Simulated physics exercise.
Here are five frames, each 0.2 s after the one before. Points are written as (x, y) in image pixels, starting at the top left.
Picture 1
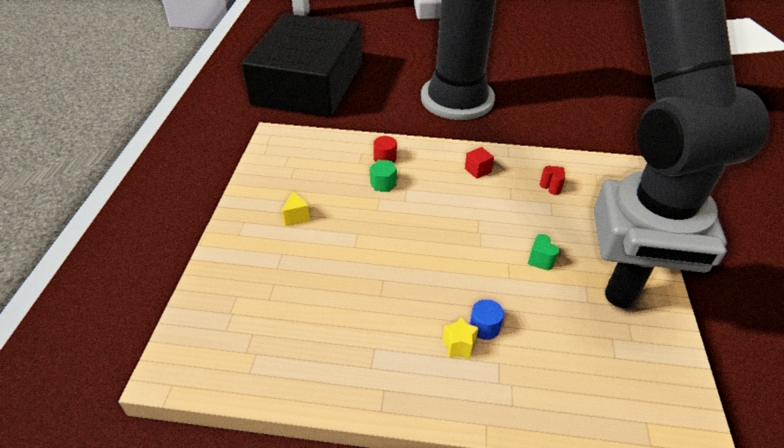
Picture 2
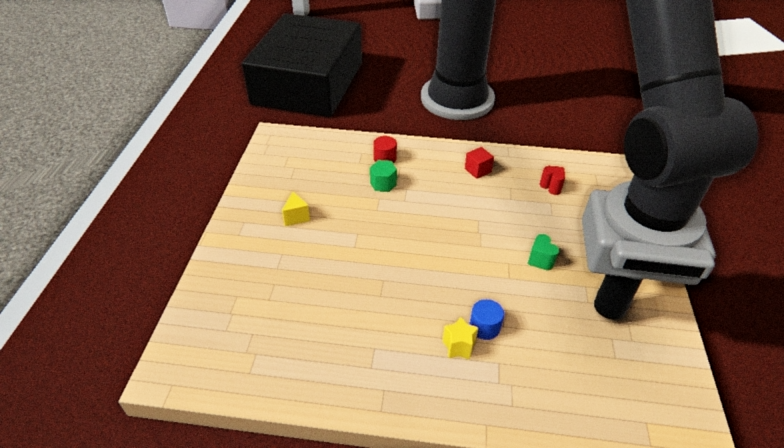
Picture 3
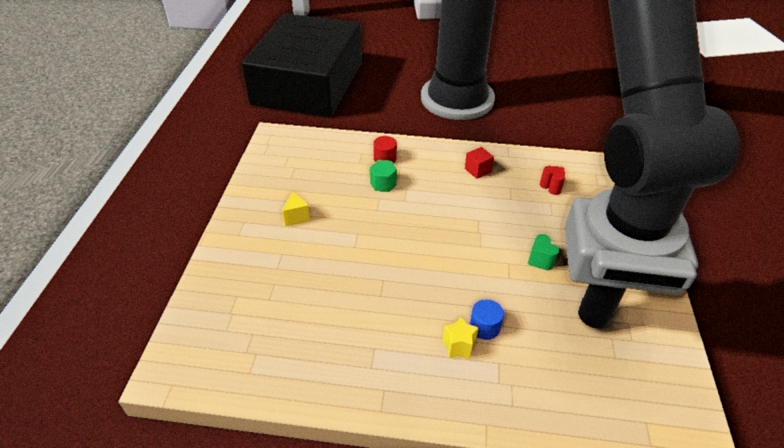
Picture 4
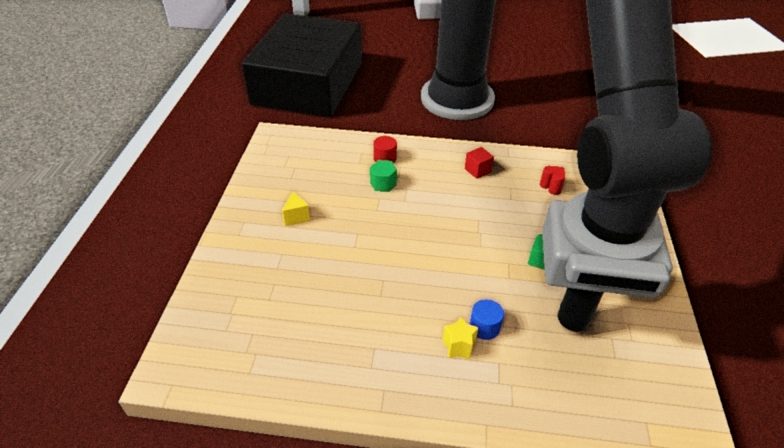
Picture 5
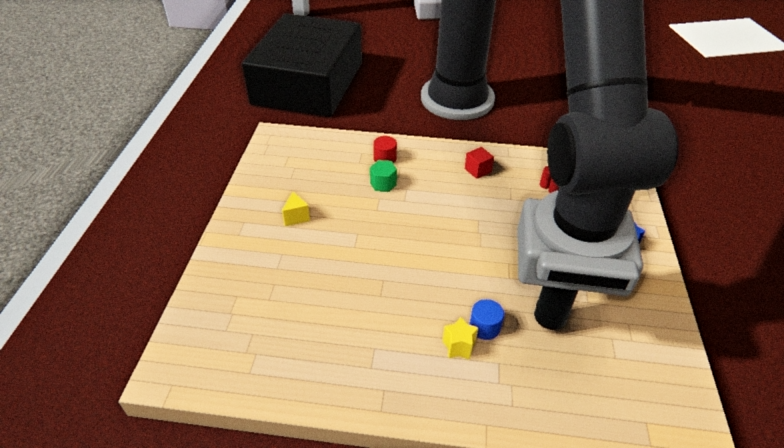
A dark robot arm with a short black rod moving left across a wooden board toward still blue and yellow blocks.
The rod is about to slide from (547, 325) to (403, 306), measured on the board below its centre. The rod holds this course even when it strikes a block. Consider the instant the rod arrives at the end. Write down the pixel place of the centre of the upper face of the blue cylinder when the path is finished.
It comes to (426, 319).
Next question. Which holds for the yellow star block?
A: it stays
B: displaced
That would be B.
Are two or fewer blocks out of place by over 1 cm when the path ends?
Going by the path, yes.
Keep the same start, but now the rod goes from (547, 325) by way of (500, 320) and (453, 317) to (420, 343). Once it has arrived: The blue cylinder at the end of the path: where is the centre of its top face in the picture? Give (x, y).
Top centre: (401, 350).
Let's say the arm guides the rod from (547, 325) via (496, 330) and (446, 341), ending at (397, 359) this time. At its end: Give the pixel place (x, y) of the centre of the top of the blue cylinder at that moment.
Close to (418, 306).
What follows on the original path. One third of the way, rod (500, 311); blue cylinder (474, 312).
Two thirds of the way, rod (451, 305); yellow star block (450, 341), turned 55° anticlockwise; blue cylinder (435, 317).
At the end, rod (404, 298); yellow star block (450, 341), turned 55° anticlockwise; blue cylinder (426, 319).
